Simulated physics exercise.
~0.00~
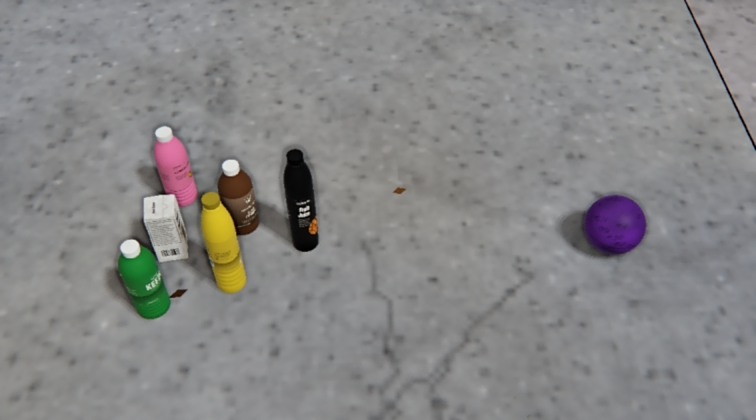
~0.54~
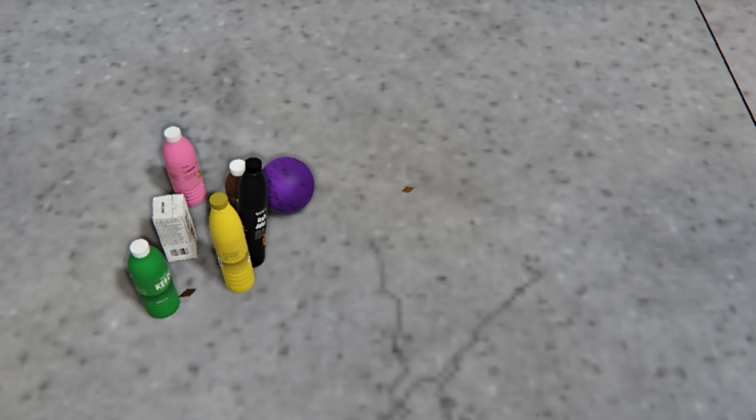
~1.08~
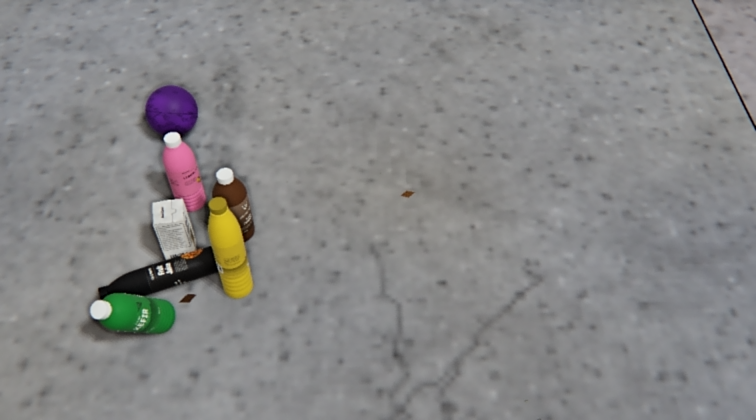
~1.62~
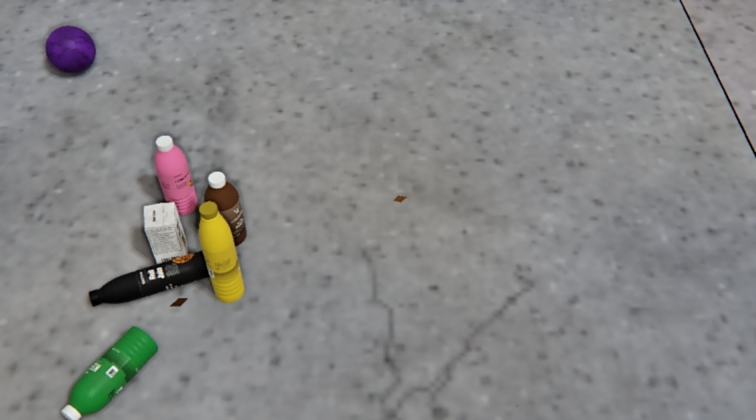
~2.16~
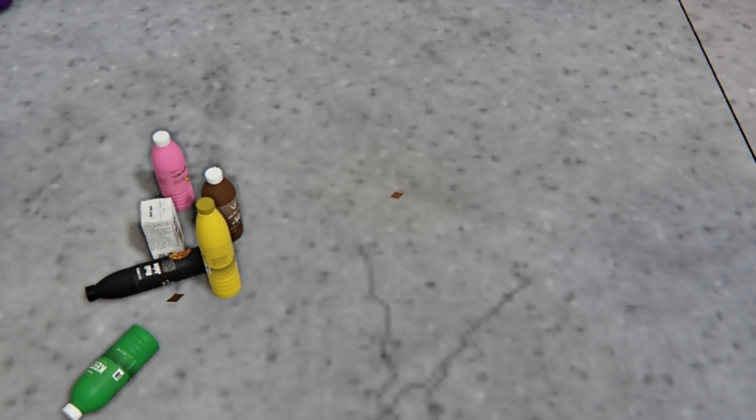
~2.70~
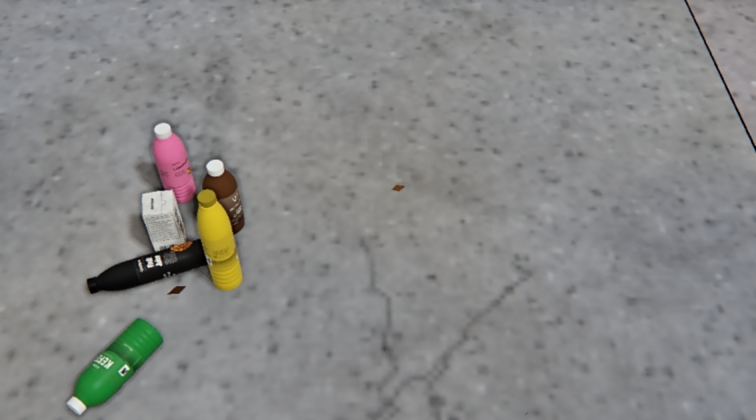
A purple ball rolls left out of view, leaving the black and green bottles toppled.
